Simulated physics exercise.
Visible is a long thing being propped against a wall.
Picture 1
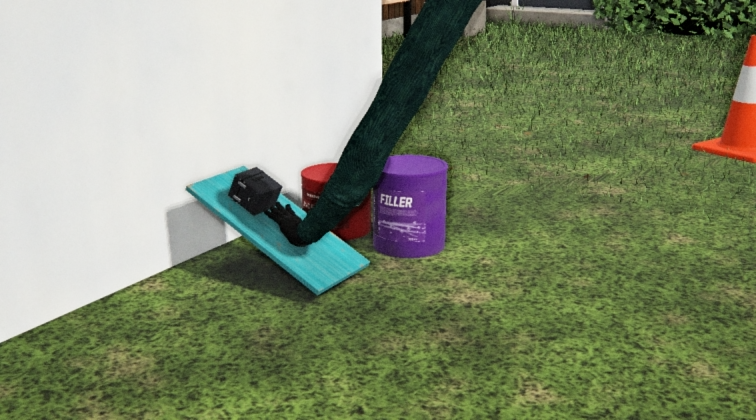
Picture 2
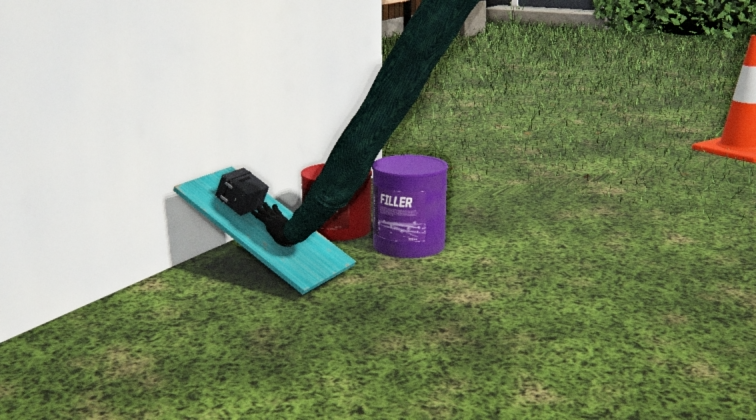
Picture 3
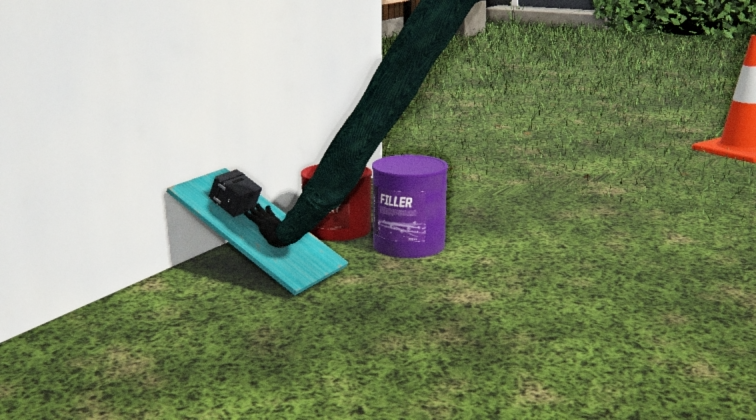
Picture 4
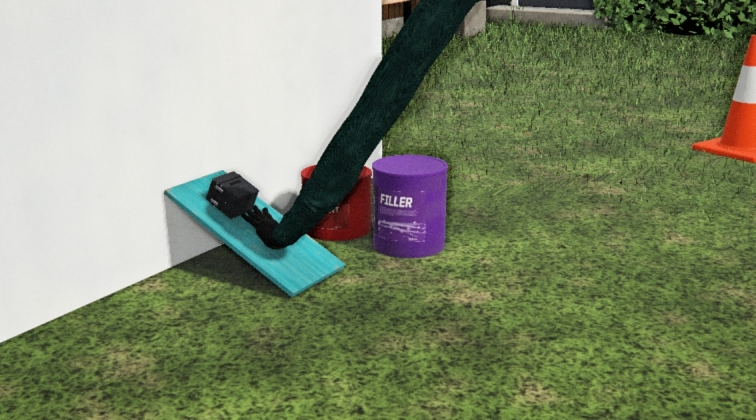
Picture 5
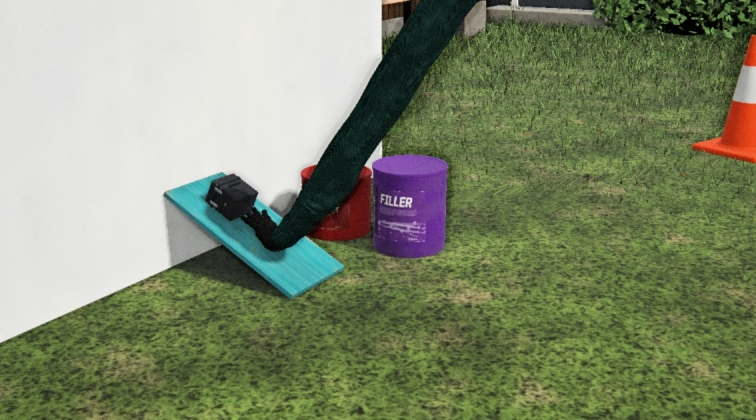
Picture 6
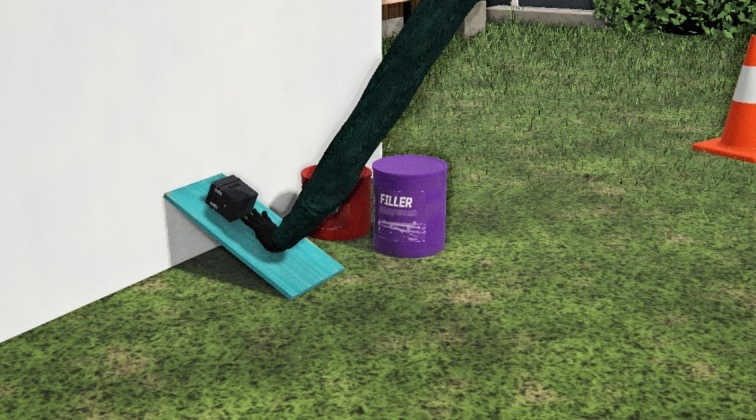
Dark green-sleeved arm shifting a turquoise board slightly left against a white wall, then keeping it nearly still beside two buckets.
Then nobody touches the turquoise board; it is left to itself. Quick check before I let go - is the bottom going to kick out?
Yes - it does not stay.
Then, 0.30 s after the last picture, turquoise board 23° lower than it was left near (263, 266).
Then, 0.40 s after the last picture, turquoise board 26° lower than it was left near (264, 260).
Then, 0.60 s after the last picture, turquoise board 26° lower than it was left near (265, 270).
At rest, moved from the start, turquoise board; the other 2 in place. Seen from the same camera at the end, turquoise board near (265, 270). The board gives way.
